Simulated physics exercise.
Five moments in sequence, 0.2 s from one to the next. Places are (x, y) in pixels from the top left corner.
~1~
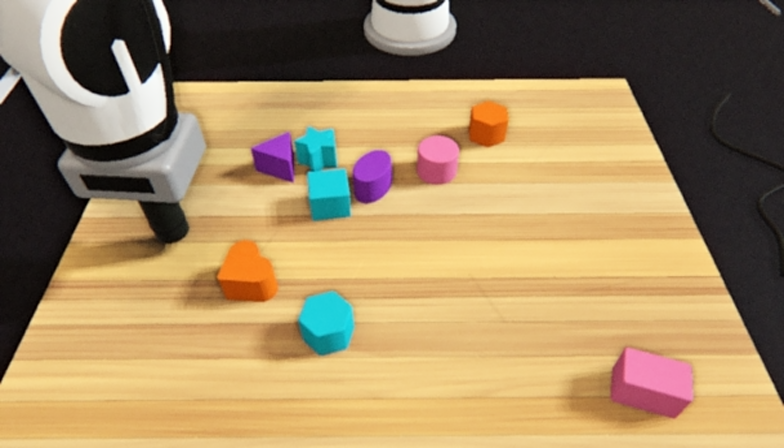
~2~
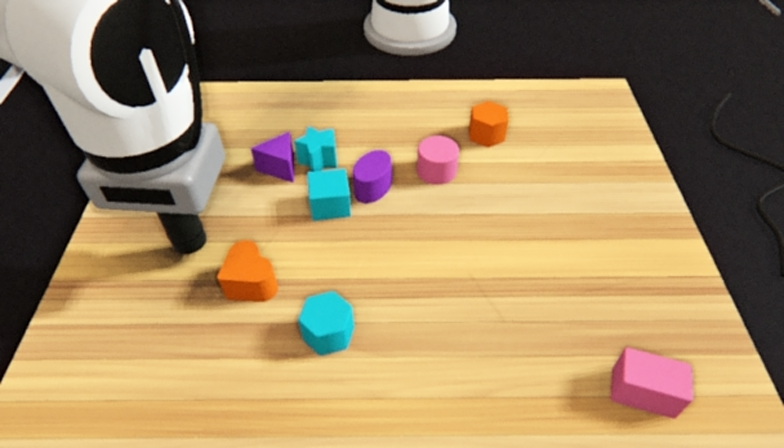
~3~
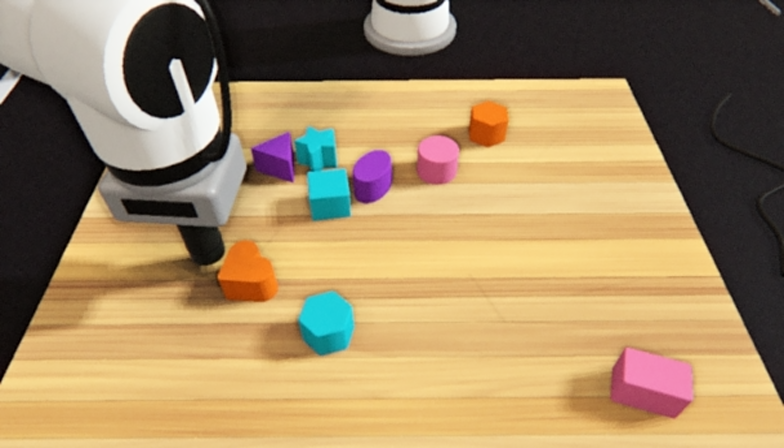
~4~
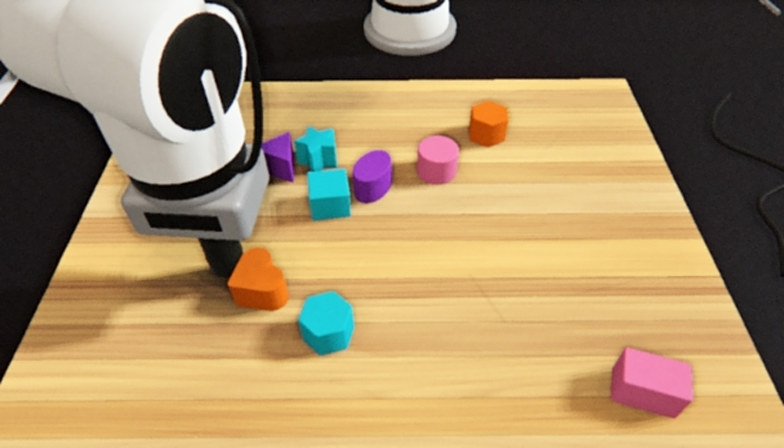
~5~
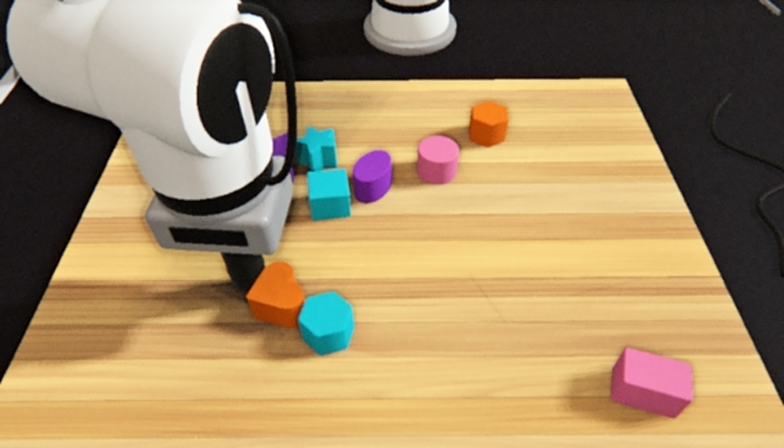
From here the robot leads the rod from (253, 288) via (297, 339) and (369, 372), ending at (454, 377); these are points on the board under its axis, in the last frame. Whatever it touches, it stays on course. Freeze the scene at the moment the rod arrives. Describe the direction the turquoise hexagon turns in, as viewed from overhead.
Watching from overhead, you'd notice the turquoise hexagon rotating counter-clockwise.
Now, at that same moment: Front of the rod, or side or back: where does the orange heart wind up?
It slips out to the side or back.
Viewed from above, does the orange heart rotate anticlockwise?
No - that is not the case.
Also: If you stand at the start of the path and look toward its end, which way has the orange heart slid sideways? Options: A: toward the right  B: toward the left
I choose A.
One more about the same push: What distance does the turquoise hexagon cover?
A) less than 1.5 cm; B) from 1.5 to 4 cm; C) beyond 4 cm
(C)
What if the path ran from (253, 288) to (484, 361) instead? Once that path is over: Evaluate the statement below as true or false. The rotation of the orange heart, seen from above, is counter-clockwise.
False.
On the path given first. One third of the way, rod (295, 329); orange heart (332, 334), turned 15° anticlockwise; turquoise hexagon (389, 345), turned 15° anticlockwise.
Two thirds of the way, rod (368, 363); orange heart (399, 382), turned 25° clockwise; turquoise hexagon (448, 358), turned 75° anticlockwise.
At the end, rod (456, 368); orange heart (428, 403), turned 65° clockwise; turquoise hexagon (506, 357), turned 120° anticlockwise.
